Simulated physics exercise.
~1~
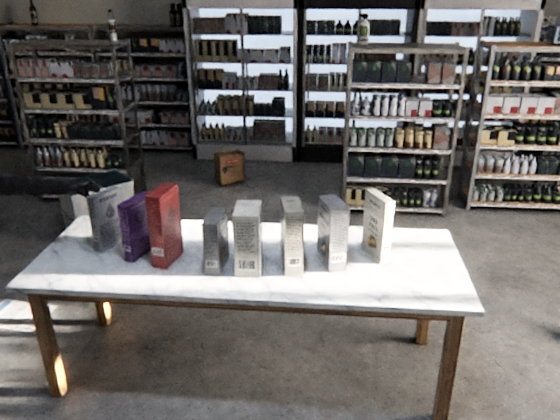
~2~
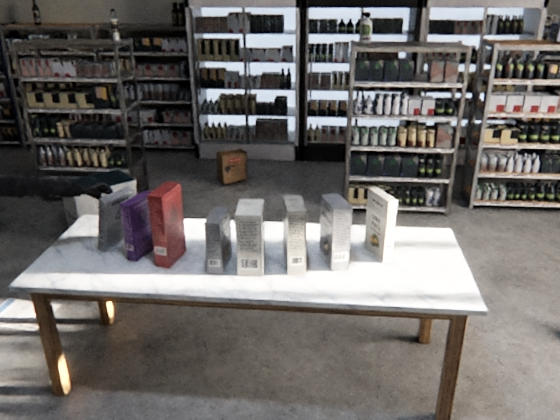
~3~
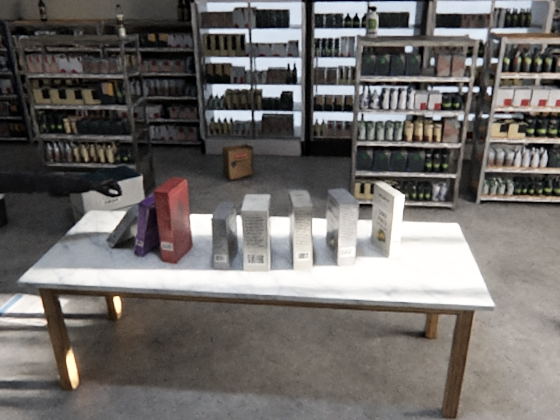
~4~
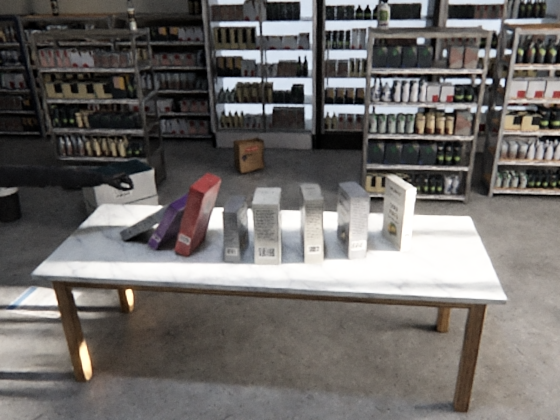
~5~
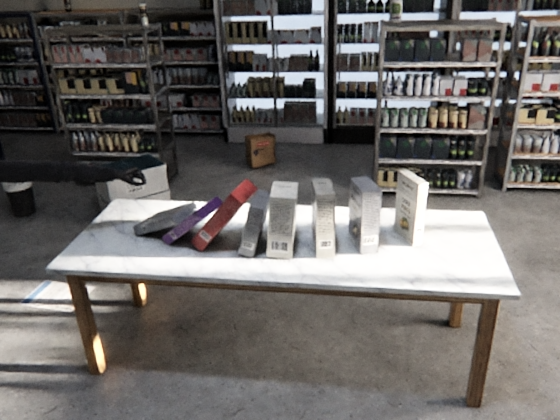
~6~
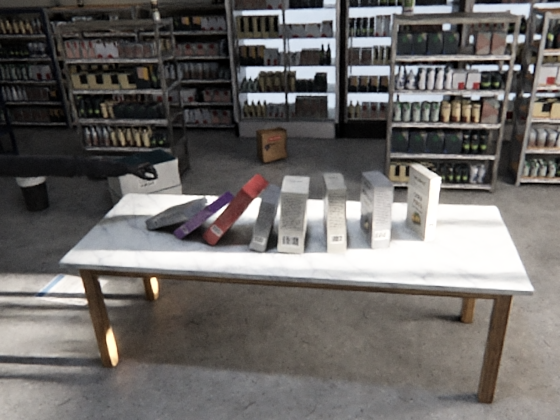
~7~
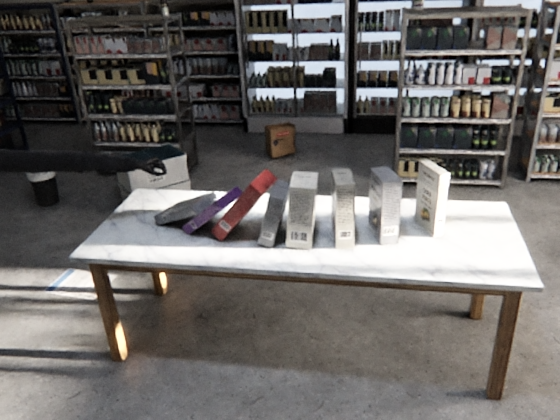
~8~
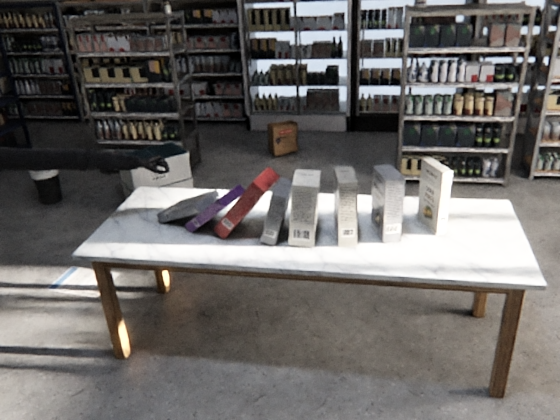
The first box in a curved row of eight on a white table tipped right and ended up flat, knocking the purple and red boxes into steep leans against the next one, while the last five stayed standing.
